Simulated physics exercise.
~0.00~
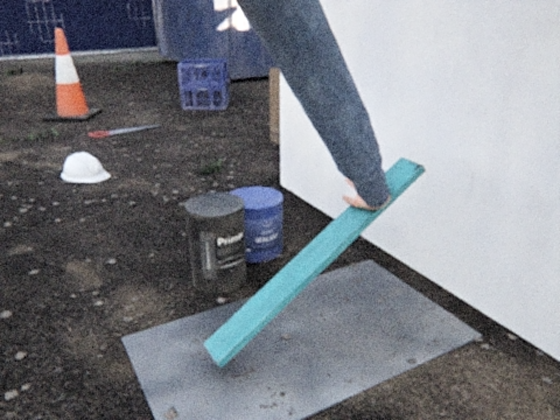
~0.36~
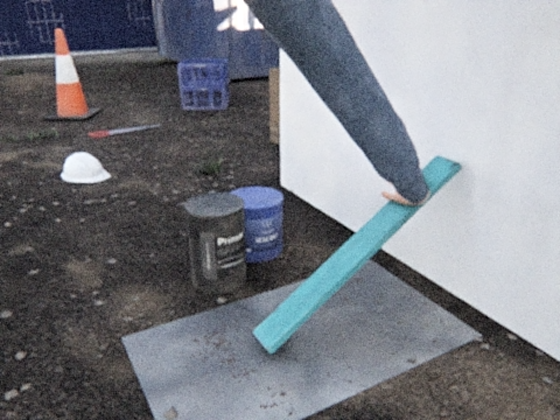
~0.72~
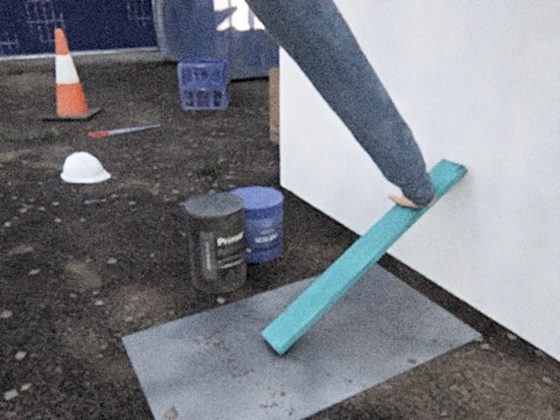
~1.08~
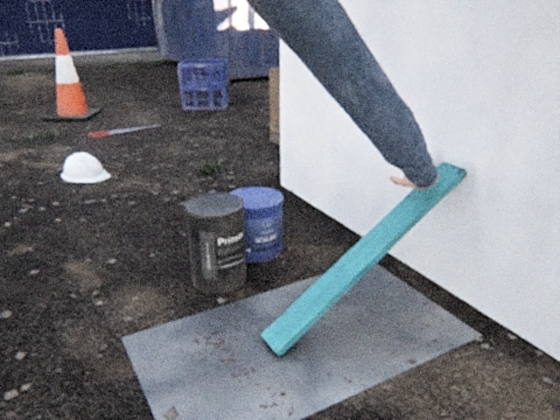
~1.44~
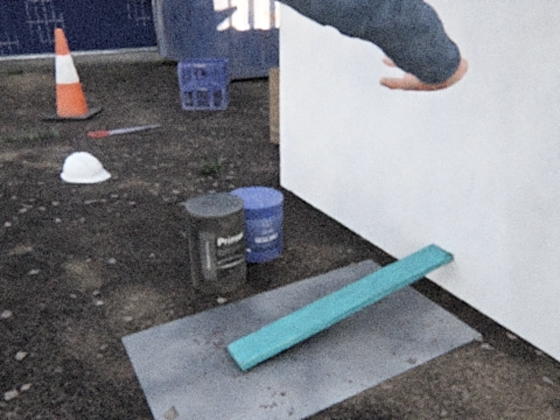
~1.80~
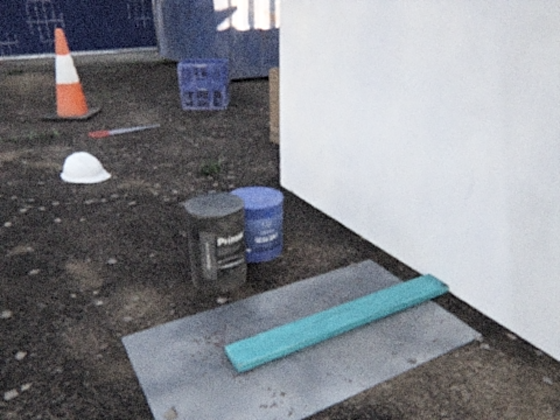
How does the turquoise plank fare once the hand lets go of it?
It does not hold against the wall. It slides down and ends up lying low across the grey sheet.
